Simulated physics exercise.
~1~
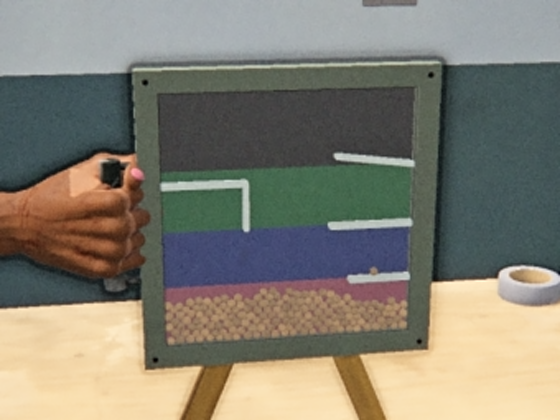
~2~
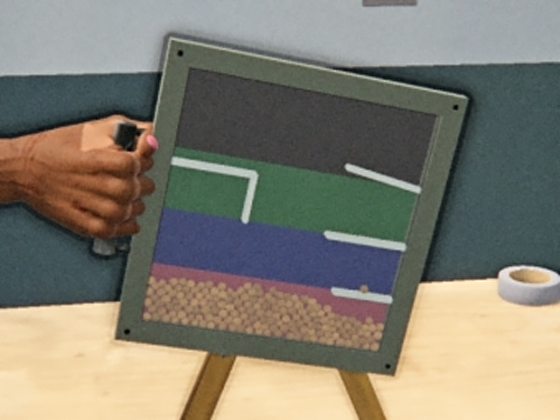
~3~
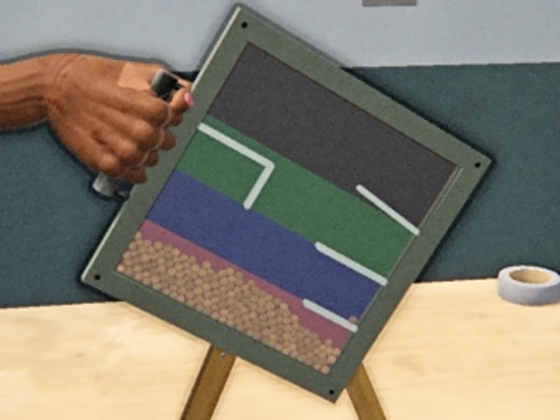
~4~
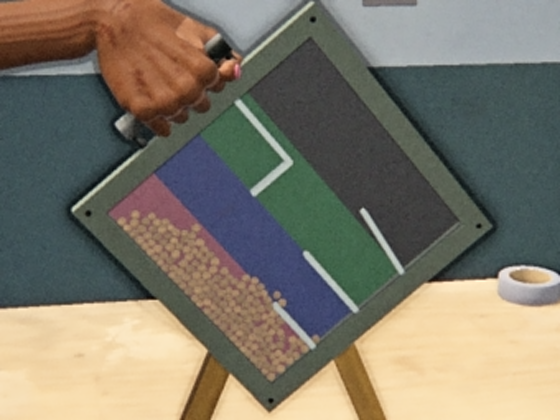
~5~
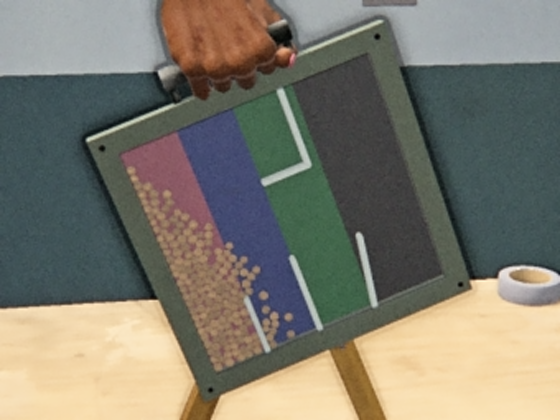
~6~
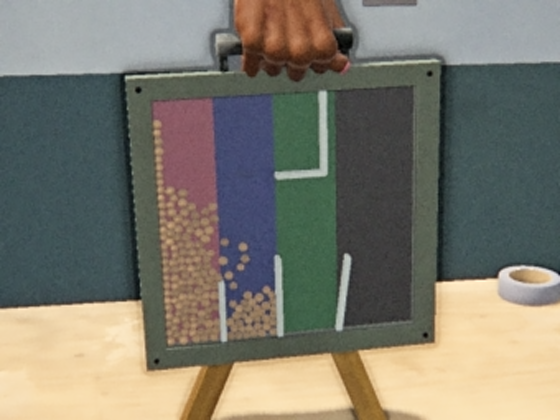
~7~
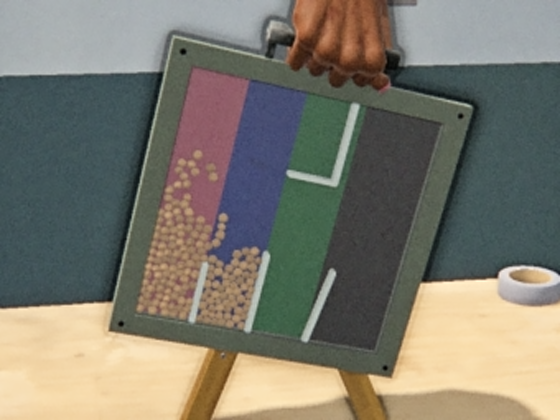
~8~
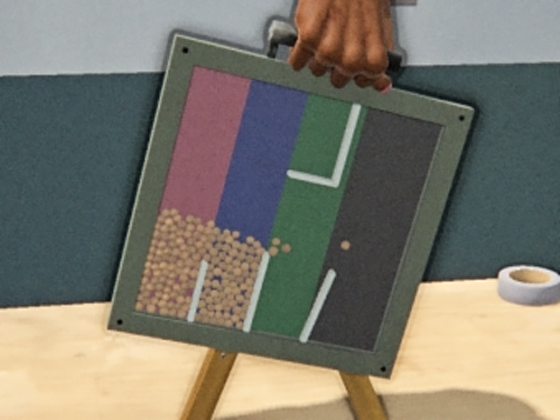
On a pale wooden tabletop before a teal and grey wall, seen straight on by a still camera, a square green-framed case stands above two wooden legs, a roll of tape at right. Inside are black, green, blue and pink bands with white ledges, and tan beads cover the bottom. A hand gripping the left handle turns the case clockwise. The beads slide into the pink end, then spill past a divider into blue as the case passes upright on its side. Tilted slightly further, it stops with beads heaped across pink and blue, a few straying beyond.
